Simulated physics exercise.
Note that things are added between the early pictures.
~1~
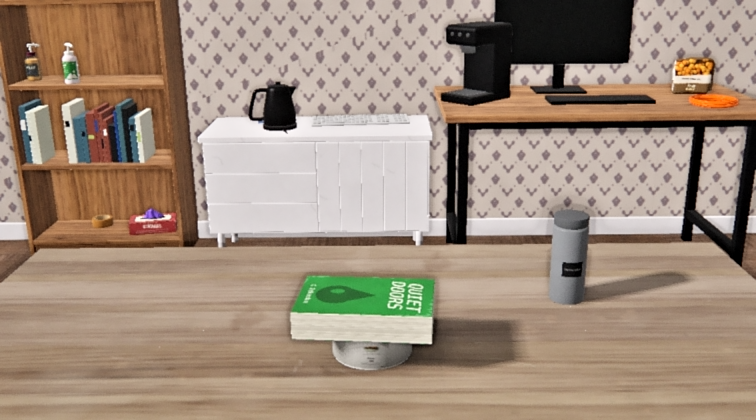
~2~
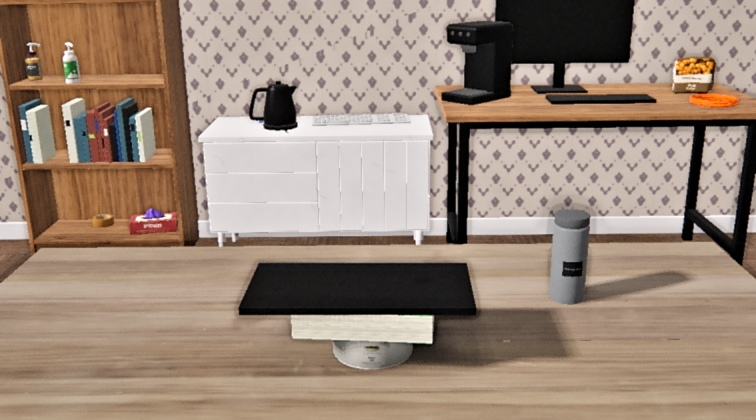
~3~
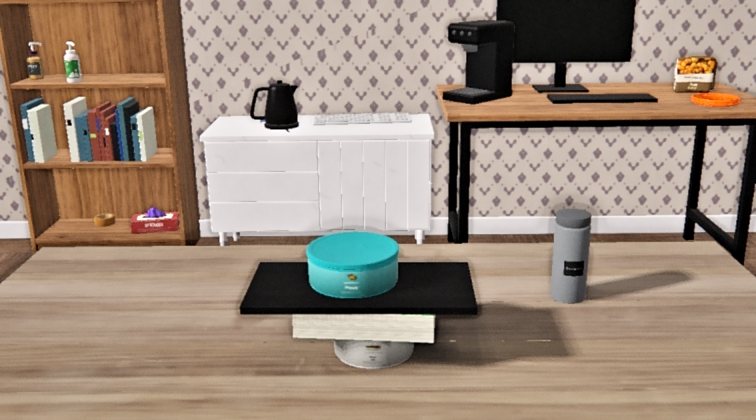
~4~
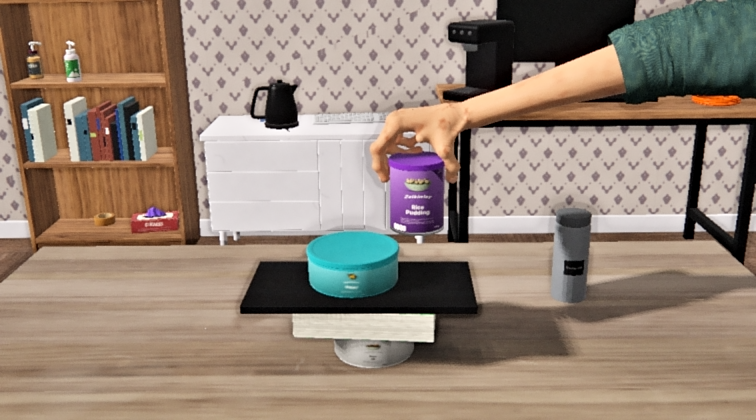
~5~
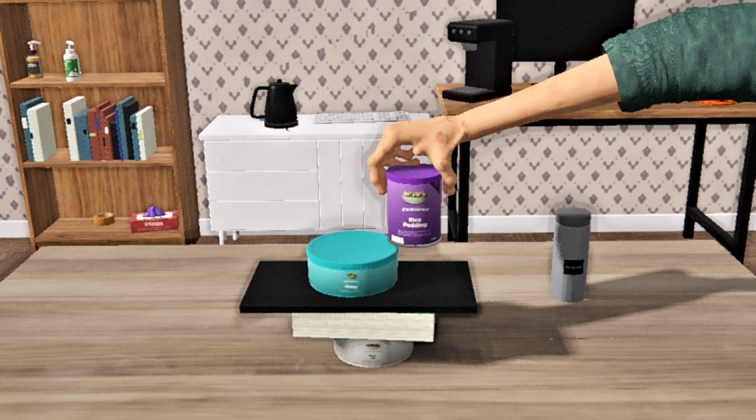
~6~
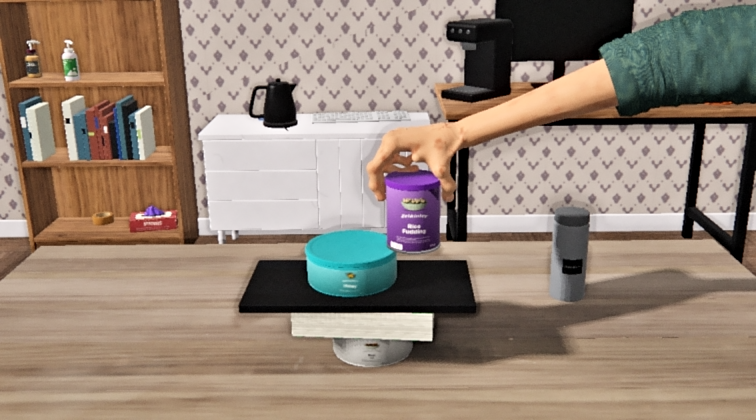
The clip opens on a green book resting on a small round object, with a grey jar to the right; a black board, then a turquoise tub, are added on top. A hand reaches in from the right, lowers a purple pot slightly and sets it down right of the tub, still gripping it.
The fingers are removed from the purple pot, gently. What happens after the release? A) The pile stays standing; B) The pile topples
The pile topples.
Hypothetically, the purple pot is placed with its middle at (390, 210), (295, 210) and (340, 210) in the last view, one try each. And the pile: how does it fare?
For the first case the pile survives; for the second, it falls over; for the third, it survives.
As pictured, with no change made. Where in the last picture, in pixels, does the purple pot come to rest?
Around (579, 313).
Then, 0.40 s past the last view, purple pot now fallen.
Then, 0.50 s past the last view, things are still on the move.
Then, 0.90 s past the last view, as before.
Finally, fallen, purple pot; the other 5 still in place. Final places as the last picture's camera would see them, purple pot near (579, 313). The pile comes apart.
